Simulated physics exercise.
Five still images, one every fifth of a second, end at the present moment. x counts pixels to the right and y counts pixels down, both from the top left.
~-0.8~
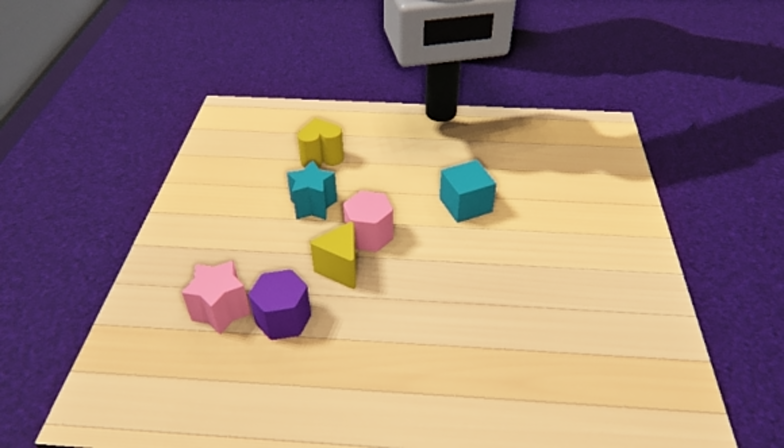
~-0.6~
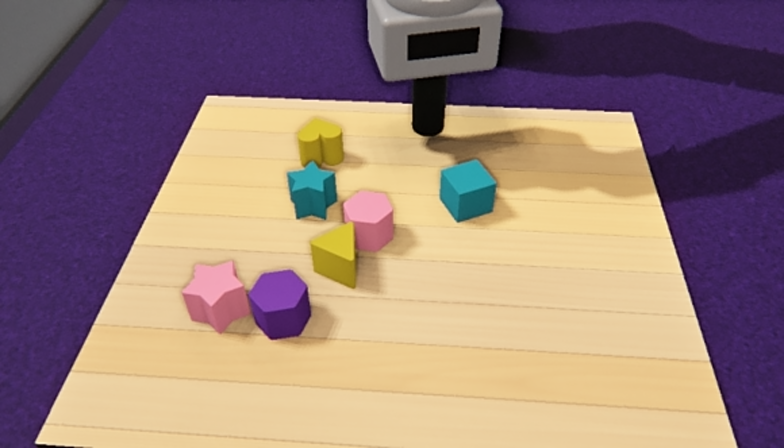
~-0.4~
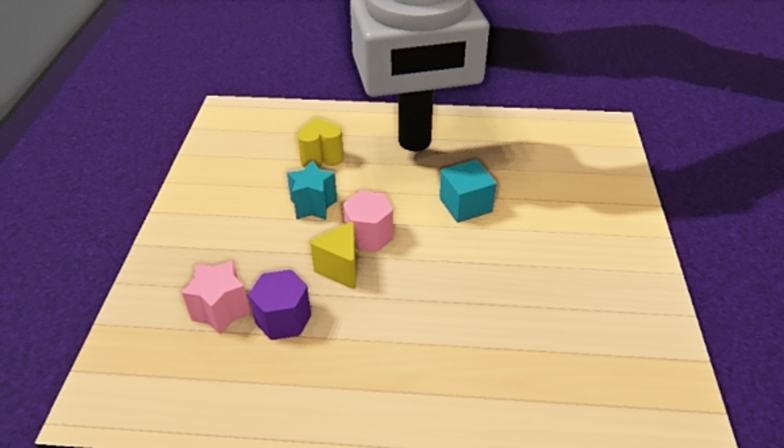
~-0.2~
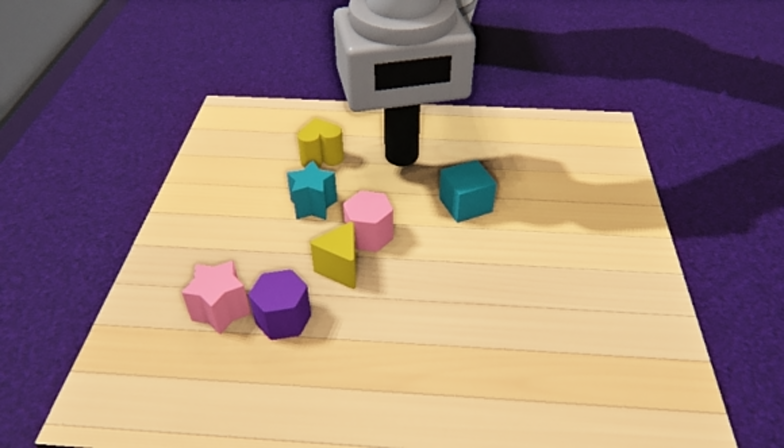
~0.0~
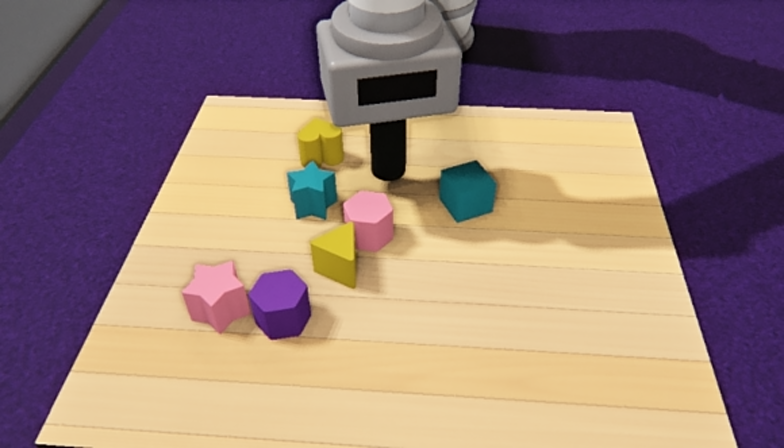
A grey robotic arm with a black rod hangs over the far side of a pale wooden board on purple carpet, seen from above at an angle. A yellow heart, turquoise star, pink hexagon, yellow triangle, pink star and purple hexagon sit left of centre, a teal cube to the right. The arm slides steadily left and nearer, its shadow following, while the blocks and camera stay still.
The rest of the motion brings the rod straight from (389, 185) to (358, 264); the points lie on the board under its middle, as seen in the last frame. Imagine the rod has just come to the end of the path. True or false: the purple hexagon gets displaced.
That is true.
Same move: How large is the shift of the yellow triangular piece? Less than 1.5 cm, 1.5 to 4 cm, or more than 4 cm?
The block winds up beyond 4 cm from where it is now.
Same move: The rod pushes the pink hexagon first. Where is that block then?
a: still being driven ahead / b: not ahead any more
Option a.
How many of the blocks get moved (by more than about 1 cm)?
Three or more move.
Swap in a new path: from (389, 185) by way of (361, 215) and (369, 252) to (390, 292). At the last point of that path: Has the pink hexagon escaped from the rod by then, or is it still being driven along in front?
That block remains ahead.
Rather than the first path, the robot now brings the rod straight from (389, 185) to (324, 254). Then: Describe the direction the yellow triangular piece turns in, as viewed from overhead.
Answer: With the clock.
The first path, step by step. One third of the way, rod at (379, 197); nothing pushed yet.
Two thirds of the way, rod at (369, 222); purple hexagon at (274, 293); yellow triangular piece at (317, 268); pink hexagon at (350, 235), turned 15° clockwise.
At the end, rod at (358, 251); purple hexagon at (245, 316); turquoise star-shaped block not moved; yellow triangular piece at (288, 296); pink hexagon at (334, 265), turned 25° clockwise.
